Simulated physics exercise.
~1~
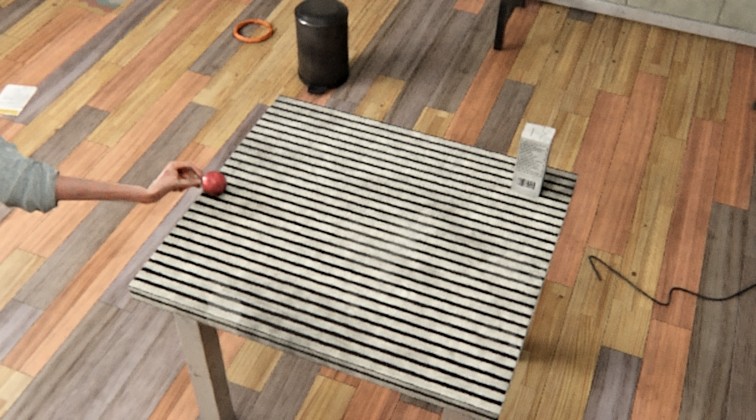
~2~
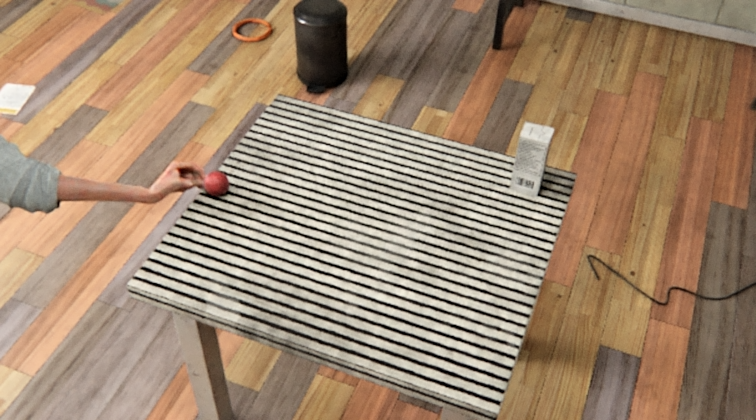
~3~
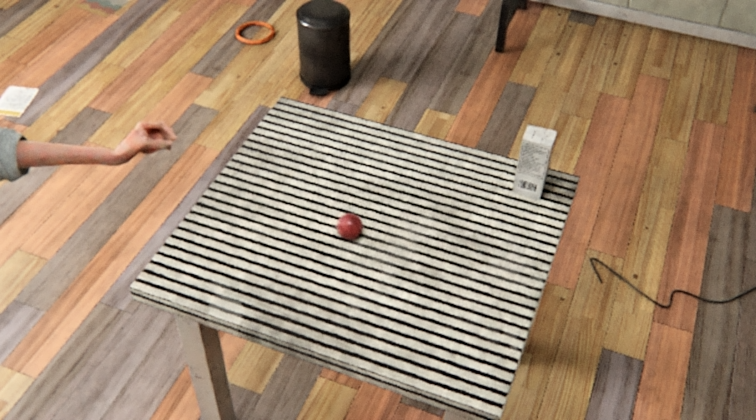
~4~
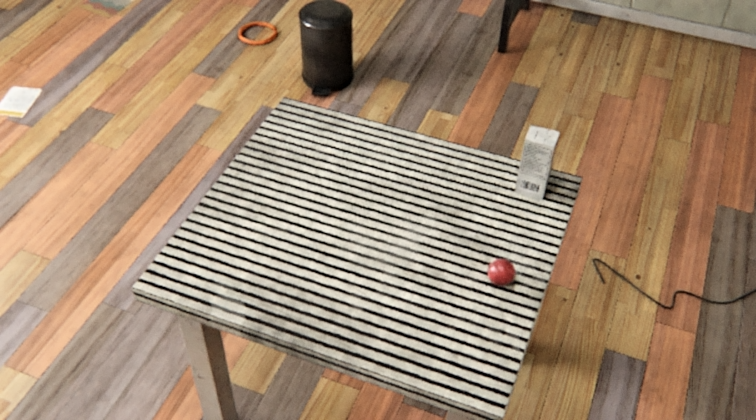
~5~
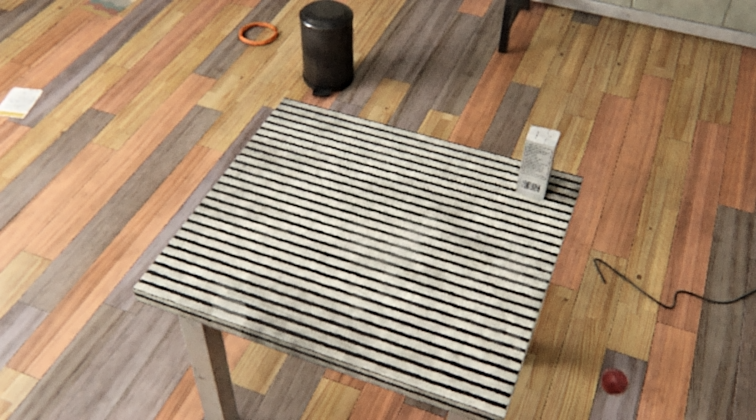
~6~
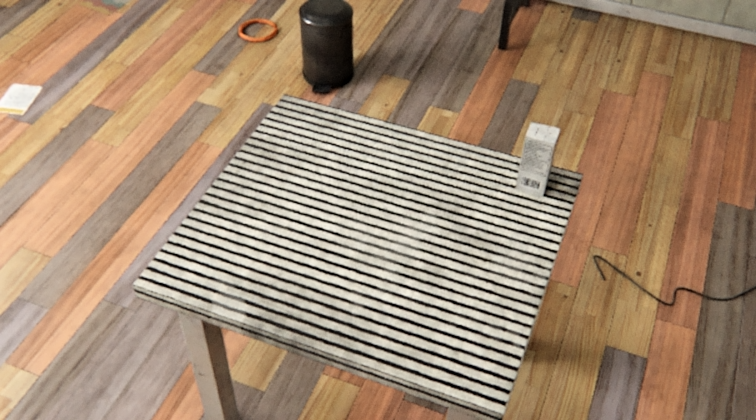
On a striped table, a hand releasing a red apple that rolls right past a white carton, drops off and leaves view.
